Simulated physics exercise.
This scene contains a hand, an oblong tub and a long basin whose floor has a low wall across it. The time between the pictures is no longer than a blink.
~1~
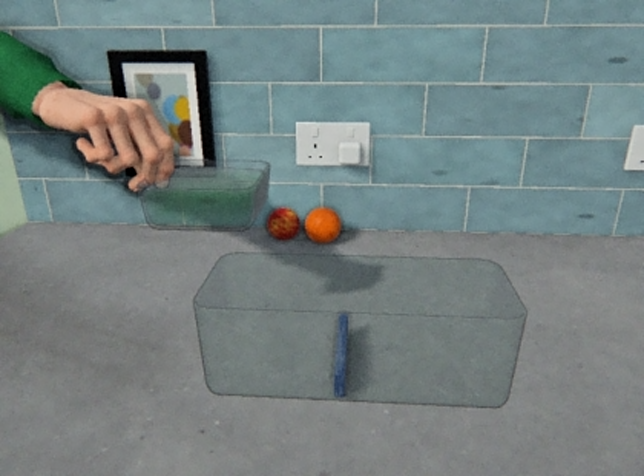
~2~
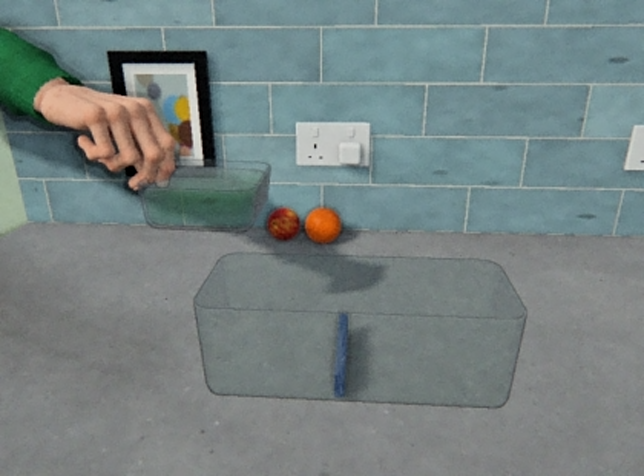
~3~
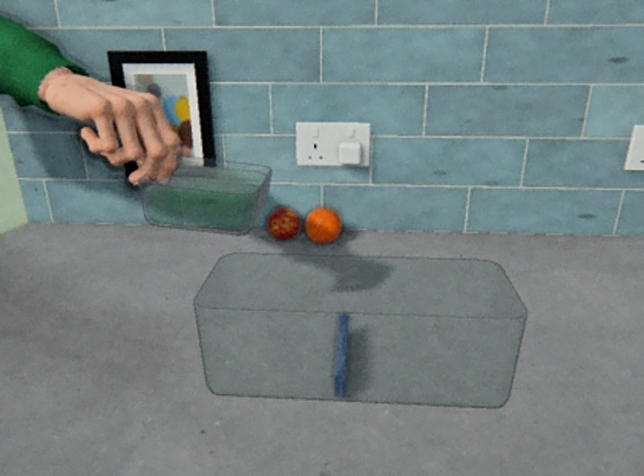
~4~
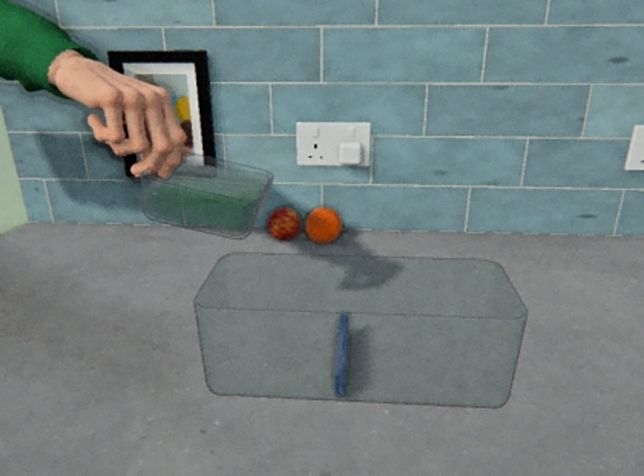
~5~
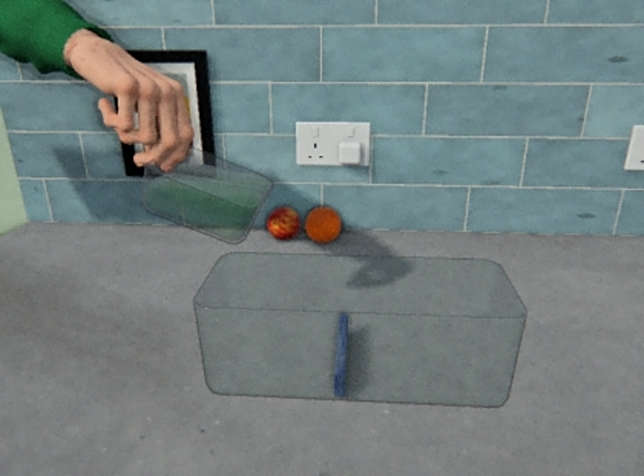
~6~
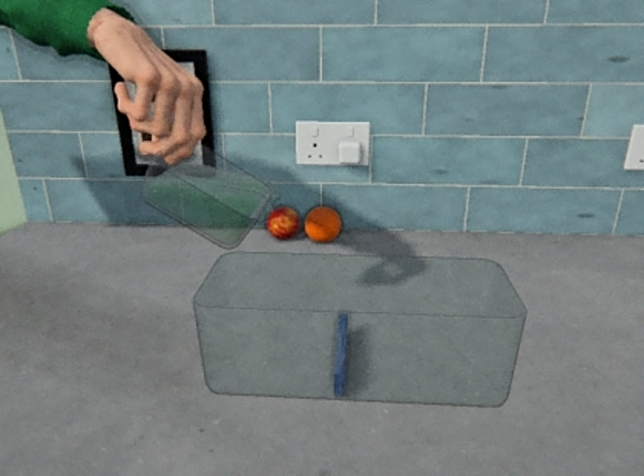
A hand in a green sleeve held a clear tub of green liquid above a grey counter, then gradually tilted it down to the right, behind a long clear basin with a low blue wall.
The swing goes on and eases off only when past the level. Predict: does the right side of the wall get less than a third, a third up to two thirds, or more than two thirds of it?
It gets less than a third.
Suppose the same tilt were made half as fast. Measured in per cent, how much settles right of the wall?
I'd say close to 10 %.
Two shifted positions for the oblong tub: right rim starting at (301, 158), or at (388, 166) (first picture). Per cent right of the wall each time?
First try 65 %, second try 85 %.
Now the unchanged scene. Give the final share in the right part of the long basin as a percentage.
Near 15 %.
A moment on, the oblong tub is tipped on its side and 9 per cent is still to pour, 60 is left of the wall and 0 right of it.
Next, the oblong tub is tipped on its side and 2 per cent is still to pour, 87 is left of the wall and 8 right of it.
Then the oblong tub is tipped on its side and 0 per cent is still to pour, 83 is left of the wall and 14 right of it.
Later the oblong tub is tipped on its side and 0 per cent is still to pour, 84 is left of the wall and 14 right of it.
Finally, 84 per cent lies left of the wall, 14 right of it and 2 outside.
